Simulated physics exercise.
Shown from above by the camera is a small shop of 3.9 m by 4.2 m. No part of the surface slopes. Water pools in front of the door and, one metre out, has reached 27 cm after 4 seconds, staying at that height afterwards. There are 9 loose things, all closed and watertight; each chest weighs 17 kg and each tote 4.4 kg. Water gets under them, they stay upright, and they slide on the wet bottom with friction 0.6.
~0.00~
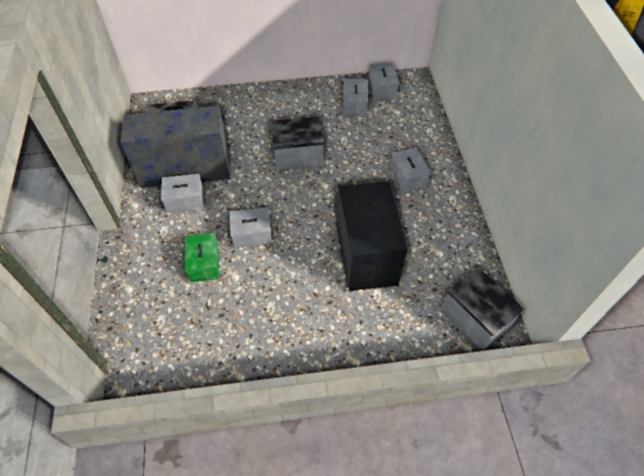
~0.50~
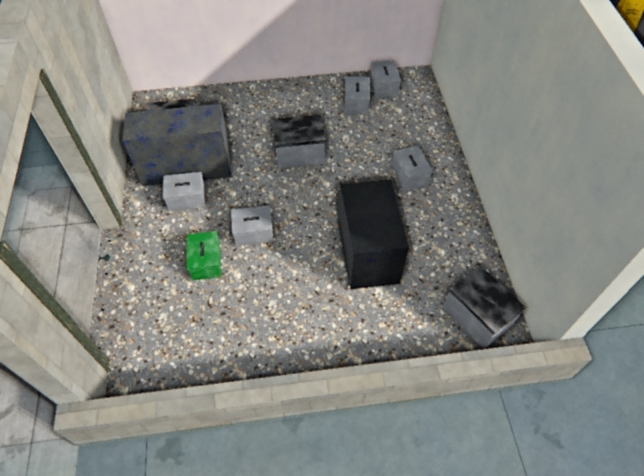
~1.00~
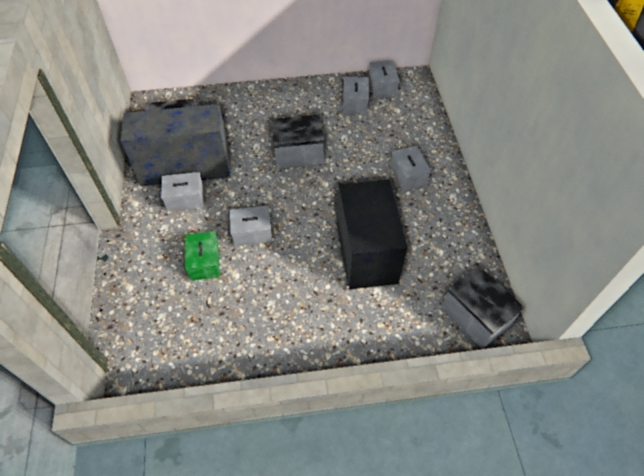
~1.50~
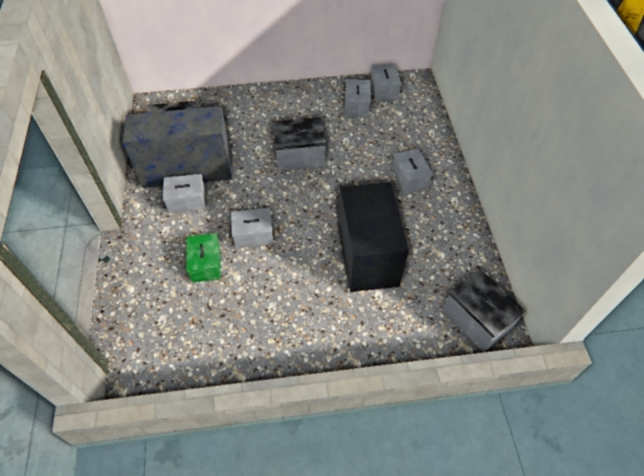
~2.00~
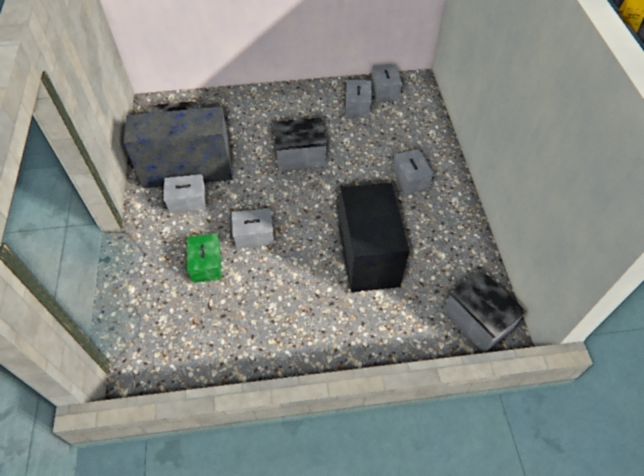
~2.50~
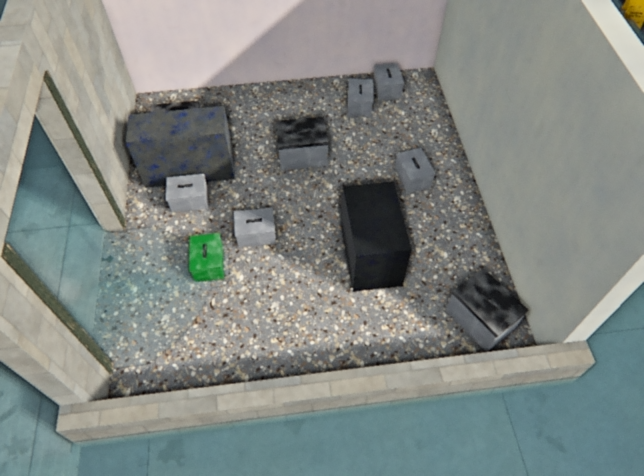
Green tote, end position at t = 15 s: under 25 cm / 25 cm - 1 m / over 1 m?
Looks like it will get pushed a long way.
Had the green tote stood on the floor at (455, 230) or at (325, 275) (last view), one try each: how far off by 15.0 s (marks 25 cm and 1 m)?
A long trip, then a long trip.
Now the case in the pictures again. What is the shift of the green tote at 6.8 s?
By then it has shifted roughly 250 cm.
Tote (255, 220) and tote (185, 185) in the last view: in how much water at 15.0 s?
Roughly 25 and 14 cm.
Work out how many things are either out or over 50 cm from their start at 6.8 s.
3.
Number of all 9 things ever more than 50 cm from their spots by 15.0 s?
Count: 8.
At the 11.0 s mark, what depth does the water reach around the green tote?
Roughly 19 cm.
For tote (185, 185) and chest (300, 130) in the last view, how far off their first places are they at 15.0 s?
They've ended up 10 cm and 120 cm away, in that order.
After 3.5 s the green tote is near (252, 245), 0.5 m from its start, aground; 0 afloat.
After 6.8 s the green tote is near (461, 321), 2.5 m from its start, afloat; 5 afloat.
After 11.0 s the green tote is near (359, 69), 3.0 m from its start, afloat; 8 afloat.
After 15.0 s the green tote is near (253, 113), 1.8 m from its start, afloat; 9 afloat.
